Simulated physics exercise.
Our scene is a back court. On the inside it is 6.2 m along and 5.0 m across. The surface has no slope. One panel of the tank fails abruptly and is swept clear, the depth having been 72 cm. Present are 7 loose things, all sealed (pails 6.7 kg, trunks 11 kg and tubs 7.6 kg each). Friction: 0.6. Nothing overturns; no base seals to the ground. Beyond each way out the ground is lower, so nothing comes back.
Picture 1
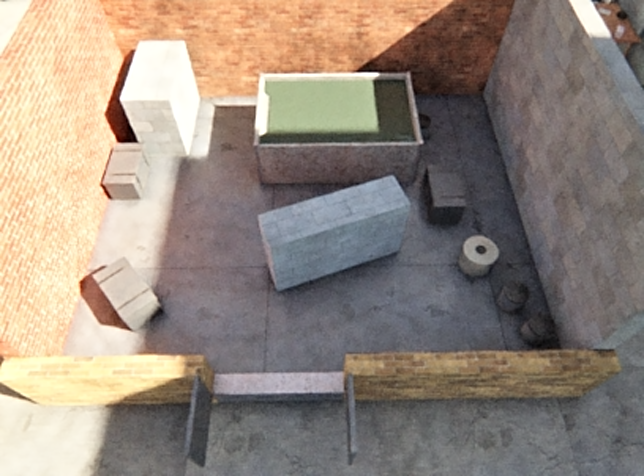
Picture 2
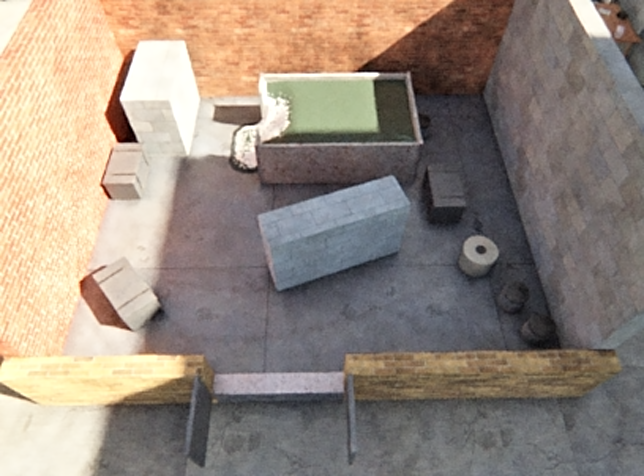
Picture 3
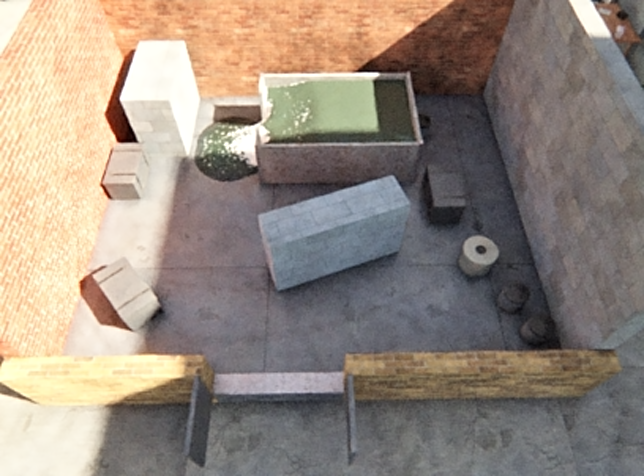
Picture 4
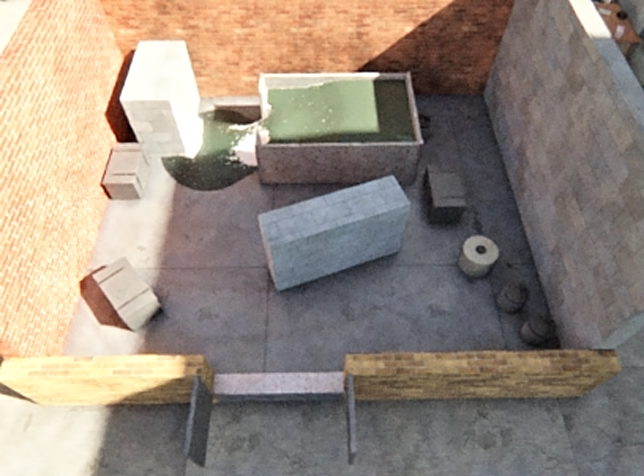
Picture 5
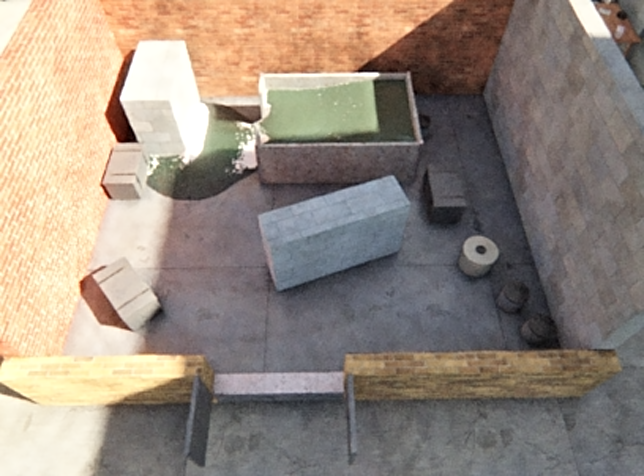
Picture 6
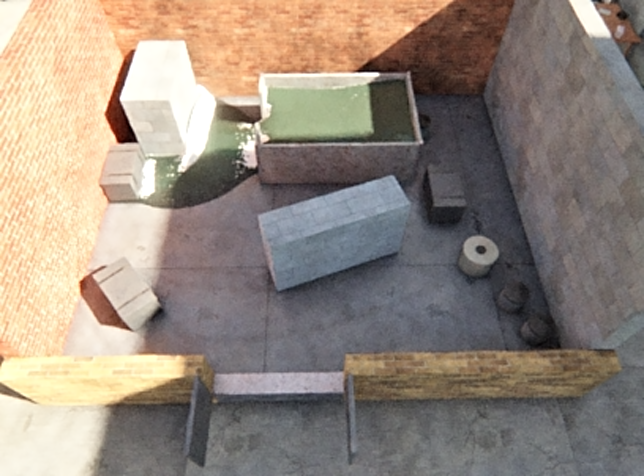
Green water pouring from the left end of a raised tank and spreading across a walled court floor around a pale block.
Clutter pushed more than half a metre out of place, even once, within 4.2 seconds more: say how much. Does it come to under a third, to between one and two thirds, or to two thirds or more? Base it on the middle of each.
The share is in the bottom band.
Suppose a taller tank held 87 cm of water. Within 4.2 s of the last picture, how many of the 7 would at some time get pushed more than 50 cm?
I count 2 of them in that case.
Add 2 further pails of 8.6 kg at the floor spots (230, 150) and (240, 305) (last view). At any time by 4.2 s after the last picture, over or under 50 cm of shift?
Listed in order, the answers are beyond half a metre followed by inside half a metre.
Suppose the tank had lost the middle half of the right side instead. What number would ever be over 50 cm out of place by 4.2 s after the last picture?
That gives 4 of them.
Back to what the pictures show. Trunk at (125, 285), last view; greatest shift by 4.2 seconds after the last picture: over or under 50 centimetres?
Well, that one comes out beyond the limit.
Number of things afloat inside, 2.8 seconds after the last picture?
I'd say 1 of them.
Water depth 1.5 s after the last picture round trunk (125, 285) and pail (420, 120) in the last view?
Some 3 cm at the first, some 0 cm at the second.
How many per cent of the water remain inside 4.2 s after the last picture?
Around 98 % of the water.
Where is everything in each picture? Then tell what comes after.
A trunk at (124, 163), on the bottom; a pail at (421, 120) rests on the ground; water covers 3.4 m2; 0 of 7 have shifted, in the first picture.
A trunk at (124, 163), on the bottom; a pail at (421, 120) rests on the ground; water covers 3.9 m2; 0 of 7 have shifted, in the second picture.
A trunk at (124, 163), on the bottom; a pail at (421, 120), on the bottom; water covers 4.7 m2; 0 of 7 have shifted, in the third picture.
A trunk at (124, 163) rests on the ground; a pail at (421, 120) rests on the ground; water covers 5.4 m2; 0 of 7 have shifted, in the fourth picture.
A trunk at (124, 163), on the bottom; a pail at (421, 120), on the bottom; water covers 5.9 m2; 0 of 7 have shifted, in the fifth picture.
A trunk at (120, 163) rests on the ground, 6 cm from its start; a pail at (421, 120) rests on the ground; water covers 6.3 m2; 1 of 7 have shifted, in the sixth picture.
Then, 0.4 s after the last picture 0 of 7 are over 50 cm from their spots; 0 afloat.
Then, 1.5 s after the last picture 0 of 7 are over 50 cm from their spots; 1 afloat.
Then, 2.8 s after the last picture 1 of 7 are over 50 cm from their spots; 1 afloat.
Then, 4.2 s after the last picture 1 of 7 are over 50 cm from their spots, and 1 have been at some point; 2 afloat.
